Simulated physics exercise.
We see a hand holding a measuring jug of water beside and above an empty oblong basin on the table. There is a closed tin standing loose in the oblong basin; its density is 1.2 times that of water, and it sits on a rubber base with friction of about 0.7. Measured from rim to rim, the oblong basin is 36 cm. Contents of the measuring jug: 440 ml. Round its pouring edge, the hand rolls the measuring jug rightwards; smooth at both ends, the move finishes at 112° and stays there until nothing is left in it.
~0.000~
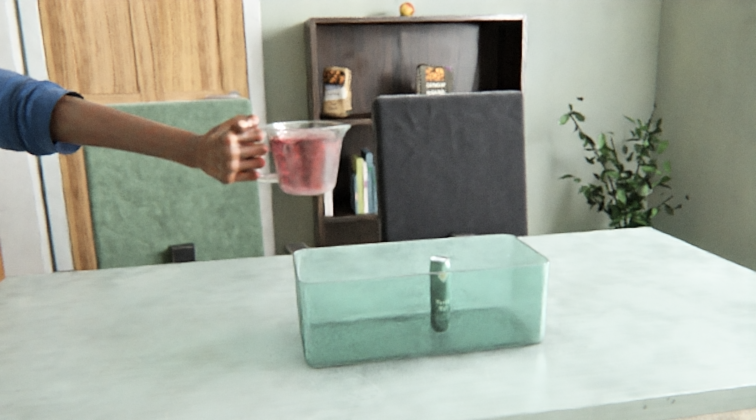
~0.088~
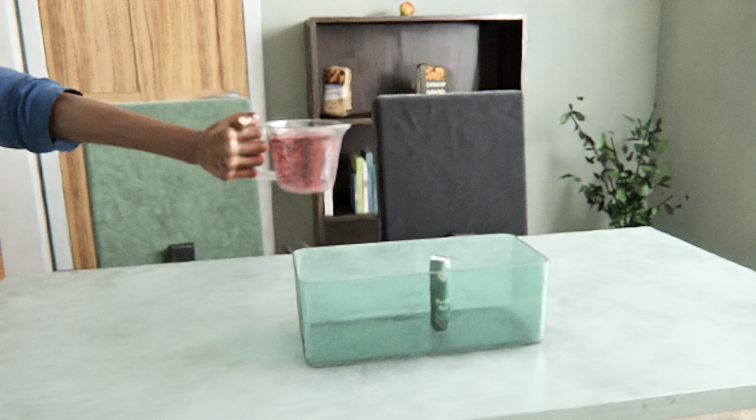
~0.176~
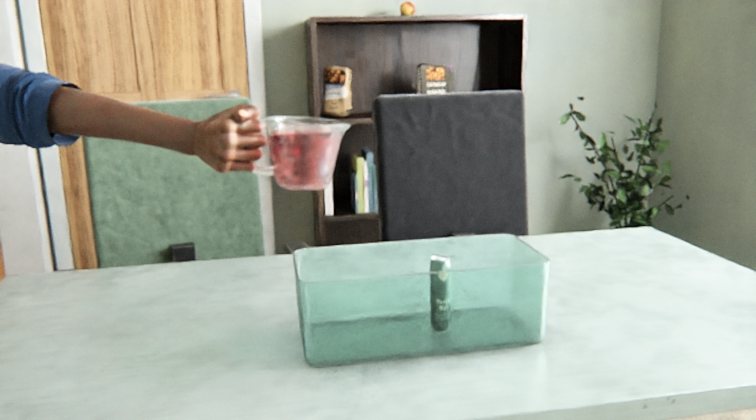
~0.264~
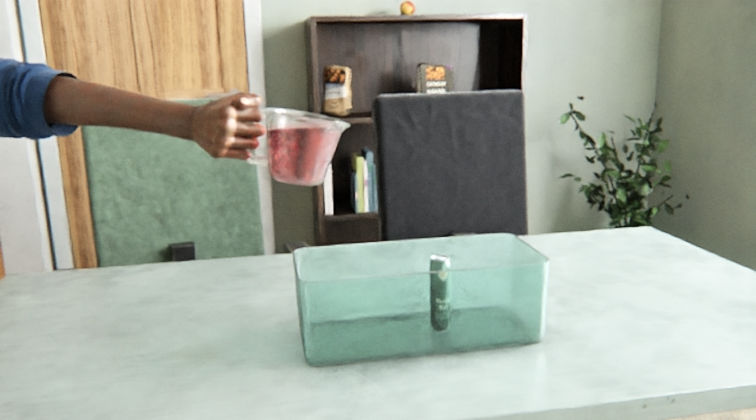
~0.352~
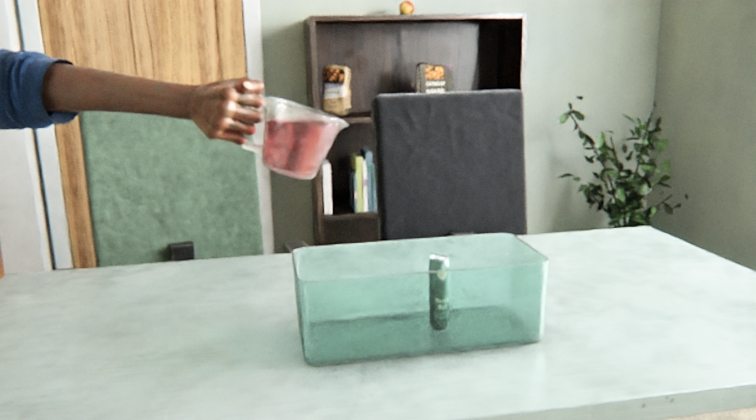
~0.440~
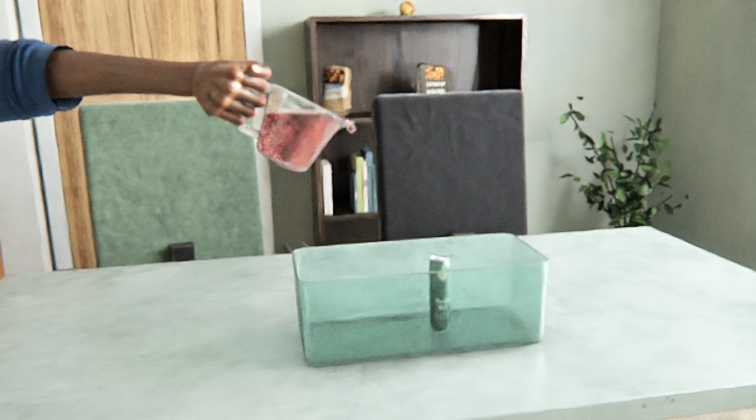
An arm in a blue sleeve reaches in from the left over a pale table in a room, seen from the front and slightly above by a still camera. It holds a clear jug of reddish liquid above a green see-through basin with a dark green tin inside, before chairs, shelves and a plant. The hand smoothly tilts the jug rightwards until a little liquid reaches past its lip.
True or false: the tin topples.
True.
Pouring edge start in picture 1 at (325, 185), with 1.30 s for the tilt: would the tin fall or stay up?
Result: Tin upright.
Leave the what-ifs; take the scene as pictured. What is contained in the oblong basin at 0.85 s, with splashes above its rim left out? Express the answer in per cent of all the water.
Roughly 18 per cent.
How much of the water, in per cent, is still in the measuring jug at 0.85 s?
About 44 per cent.
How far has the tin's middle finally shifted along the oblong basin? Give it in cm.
In the end the tin's centre has shifted about 8.0 centimetres.
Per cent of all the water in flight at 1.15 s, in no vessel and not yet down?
About 18 % of the total.
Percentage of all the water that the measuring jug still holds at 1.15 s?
I reckon near 2 per cent still sits there.
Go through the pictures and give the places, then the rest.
Tilt 0°; pouring edge (351, 125); surface from (270, 137) to (341, 133); the oblong basin's rim runs from (296, 268) to (531, 249); the tin's top is at (440, 262), in the first frame.
Tilt 1°; pouring edge (350, 124); surface from (271, 136) to (340, 132), in the second frame.
Tilt 5°; pouring edge (351, 124); surface from (270, 133) to (341, 129), in the third frame.
Tilt 11°; pouring edge (350, 124); surface from (269, 127) to (342, 125), in the fourth frame.
Tilt 19°; pouring edge (349, 124); surface from (267, 119) to (344, 119), in the fifth frame.
Tilt 29°; pouring edge (349, 124); surface from (266, 114) to (345, 121); 2 per cent is over the edge, in the sixth frame.
By 0.85 s the tilt is 82° and 44 per cent is still to pour; the tin stands where it began.
By 1.15 s the tilt is 108° and 2 per cent is still to pour; the tin leans 37°.
By 1.46 s the tilt is 112° and 0 per cent is still to pour; the tin lies on its side.
By 1.80 s the tilt is 112° and 0 per cent is still to pour; the tin lies on its side.
At rest the tin lies on its side.
